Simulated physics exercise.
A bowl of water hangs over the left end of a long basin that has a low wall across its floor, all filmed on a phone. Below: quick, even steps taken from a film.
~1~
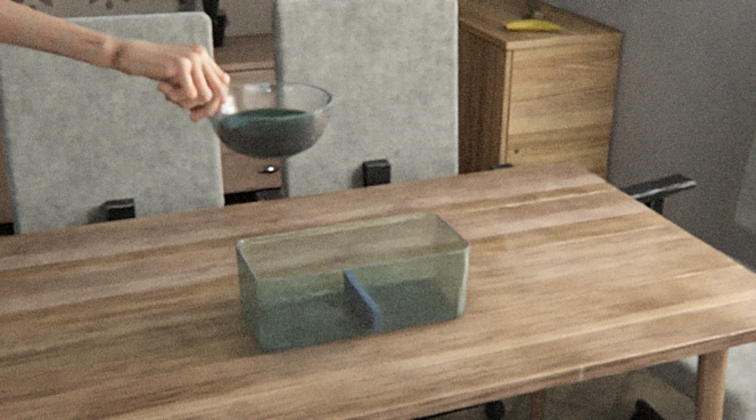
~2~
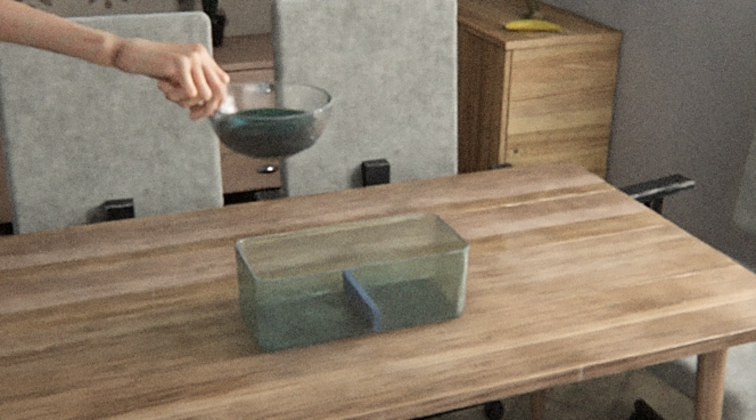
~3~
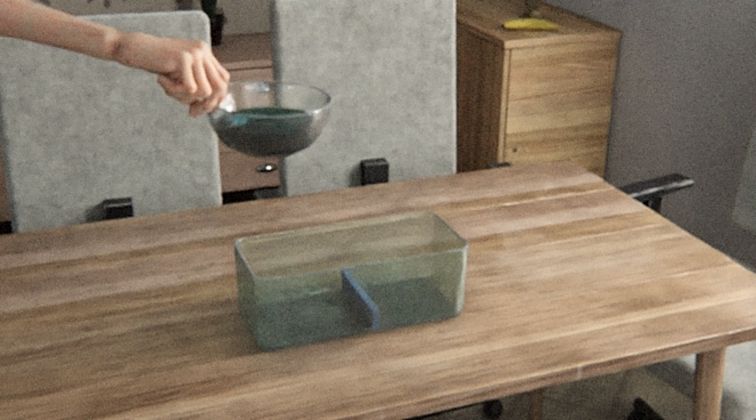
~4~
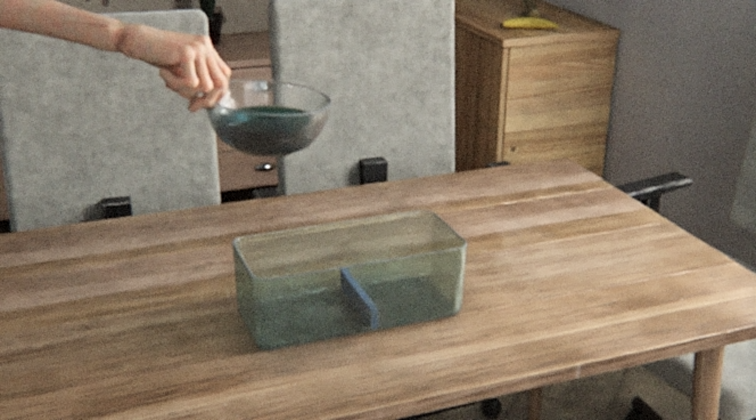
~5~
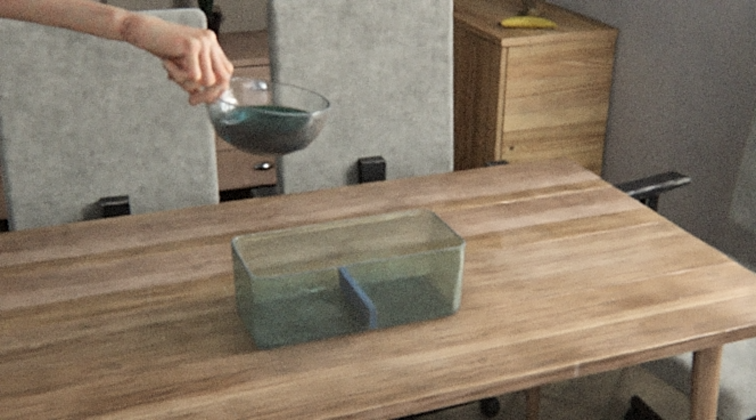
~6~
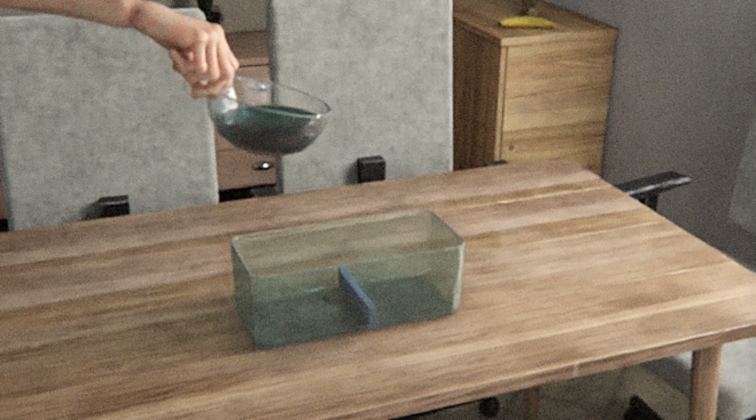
A hand holds a glass bowl of dark liquid above a divided basin, gradually tilting it right.
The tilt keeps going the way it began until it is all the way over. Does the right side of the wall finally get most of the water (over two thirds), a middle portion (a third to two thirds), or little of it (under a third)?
It gets a middle portion.
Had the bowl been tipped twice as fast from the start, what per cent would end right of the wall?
About 45 %.
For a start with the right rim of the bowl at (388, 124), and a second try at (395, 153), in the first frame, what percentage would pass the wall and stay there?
One after the other: 90 %, 95 %.
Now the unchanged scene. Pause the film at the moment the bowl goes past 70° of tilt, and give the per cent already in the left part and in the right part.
The left part holds 5 percent and the right part 10 percent.
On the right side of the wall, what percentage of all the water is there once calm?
It comes to 55 per cent or so.
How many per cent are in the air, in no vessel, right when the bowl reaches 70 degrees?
40 %.
A moment on, the bowl is tipped part way and 46 per cent is still to pour, 3 is left of the wall and 9 right of it.
Next, the bowl is tipped right over and 0 per cent is still to pour, 34 is left of the wall and 56 right of it.
Then the bowl is tipped right over and 0 per cent is still to pour, 42 is left of the wall and 57 right of it.
Later the bowl is tipped right over and 0 per cent is still to pour, 42 is left of the wall and 57 right of it.
At rest 42 per cent lies left of the wall, 57 right of it and 1 outside.
